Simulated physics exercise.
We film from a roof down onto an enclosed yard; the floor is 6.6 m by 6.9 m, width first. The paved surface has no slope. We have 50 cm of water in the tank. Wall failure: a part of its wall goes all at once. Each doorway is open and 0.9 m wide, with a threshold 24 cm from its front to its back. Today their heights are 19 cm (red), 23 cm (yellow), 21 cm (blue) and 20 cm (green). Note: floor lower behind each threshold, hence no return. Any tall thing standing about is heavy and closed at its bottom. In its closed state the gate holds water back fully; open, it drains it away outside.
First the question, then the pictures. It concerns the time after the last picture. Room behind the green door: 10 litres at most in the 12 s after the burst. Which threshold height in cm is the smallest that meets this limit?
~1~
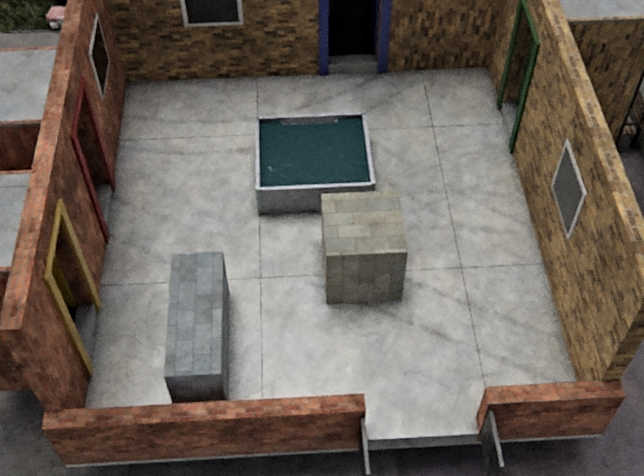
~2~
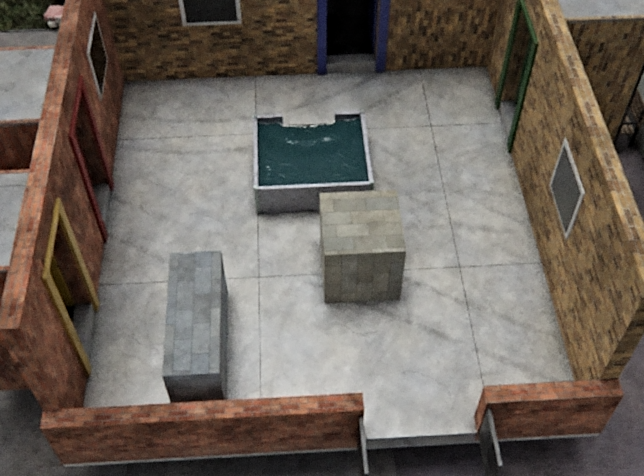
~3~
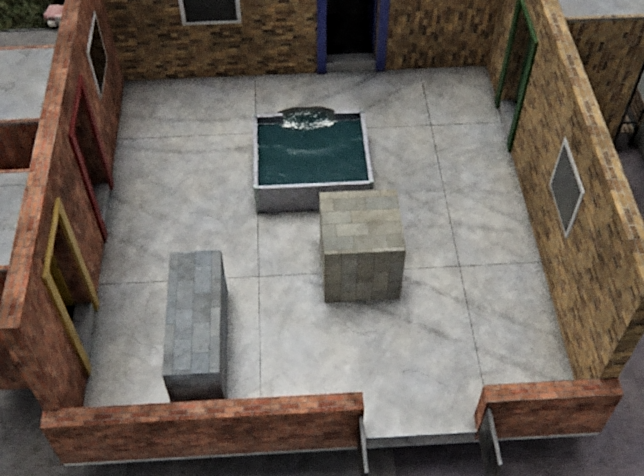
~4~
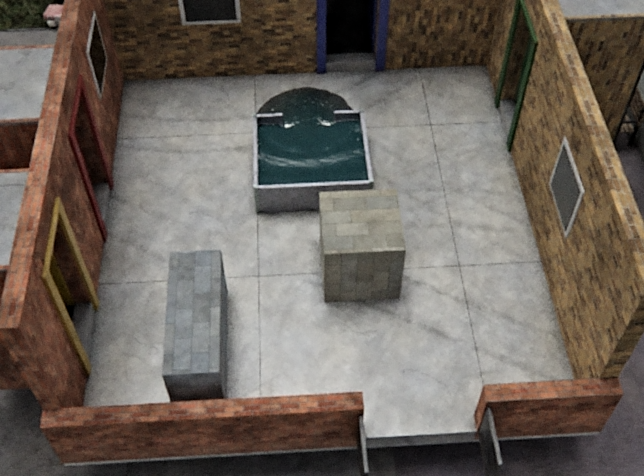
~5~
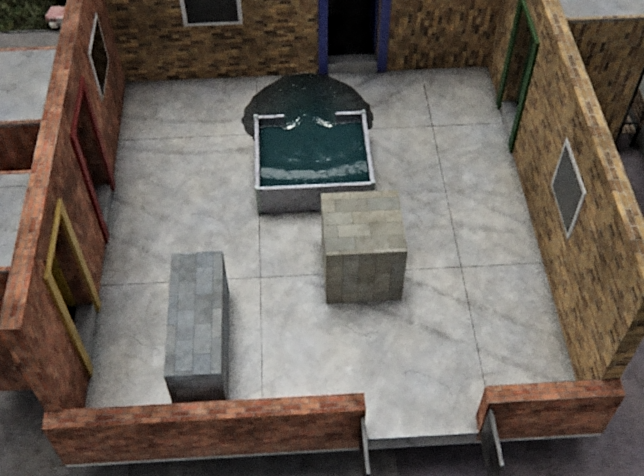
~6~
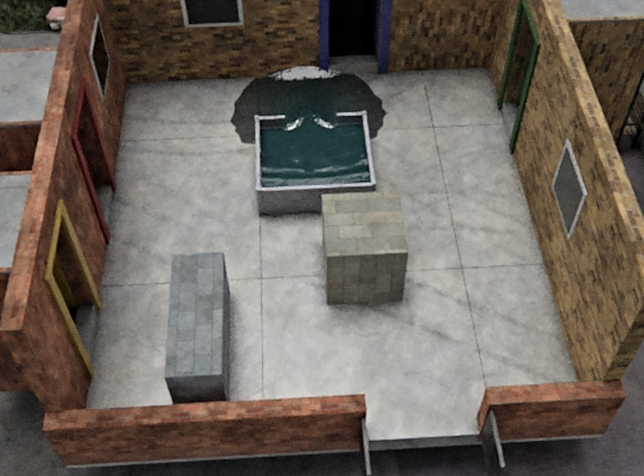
A height of roughly 6 cm.
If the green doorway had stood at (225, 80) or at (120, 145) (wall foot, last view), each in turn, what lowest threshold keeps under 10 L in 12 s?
Around 9.0 and 6.0 cm respectively.
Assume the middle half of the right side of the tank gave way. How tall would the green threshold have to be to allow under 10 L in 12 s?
With that break, close to 15 cm.
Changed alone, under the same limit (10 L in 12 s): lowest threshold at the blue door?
Roughly 18 cm at blue.
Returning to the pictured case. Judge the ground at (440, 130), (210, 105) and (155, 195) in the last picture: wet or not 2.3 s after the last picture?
Listed order - soaked through, soaked through, unwetted.
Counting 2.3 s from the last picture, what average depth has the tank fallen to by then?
About 22 cm.
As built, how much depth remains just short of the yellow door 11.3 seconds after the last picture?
The depth there is around 5.5 cm.
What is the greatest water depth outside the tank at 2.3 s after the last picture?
Up to some 20 cm.
Then, 0.7 s after the last picture water covers 10 % of the floor, deepest (28 cm) near (297, 77); it has not reached the green door.
Then, 2.3 s after the last picture water covers 25 % of the floor, deepest (20 cm) near (127, 85); 8 cm at the green door, 0 litres in over its 20 cm threshold.
Then, 11.3 s after the last picture water covers 95 % of the floor, deepest (6 cm) near (95, 343); 3 cm at the green door, 0 litres in over its 20 cm threshold.
At the green door as built, the water peaked near 10 cm, 2.5 s after the last picture.
With a threshold of 5.5 cm, 14 litres would have come in within the 12 s; with 7.5 cm, 4 litres. So under 10 litres takes about 6 cm.
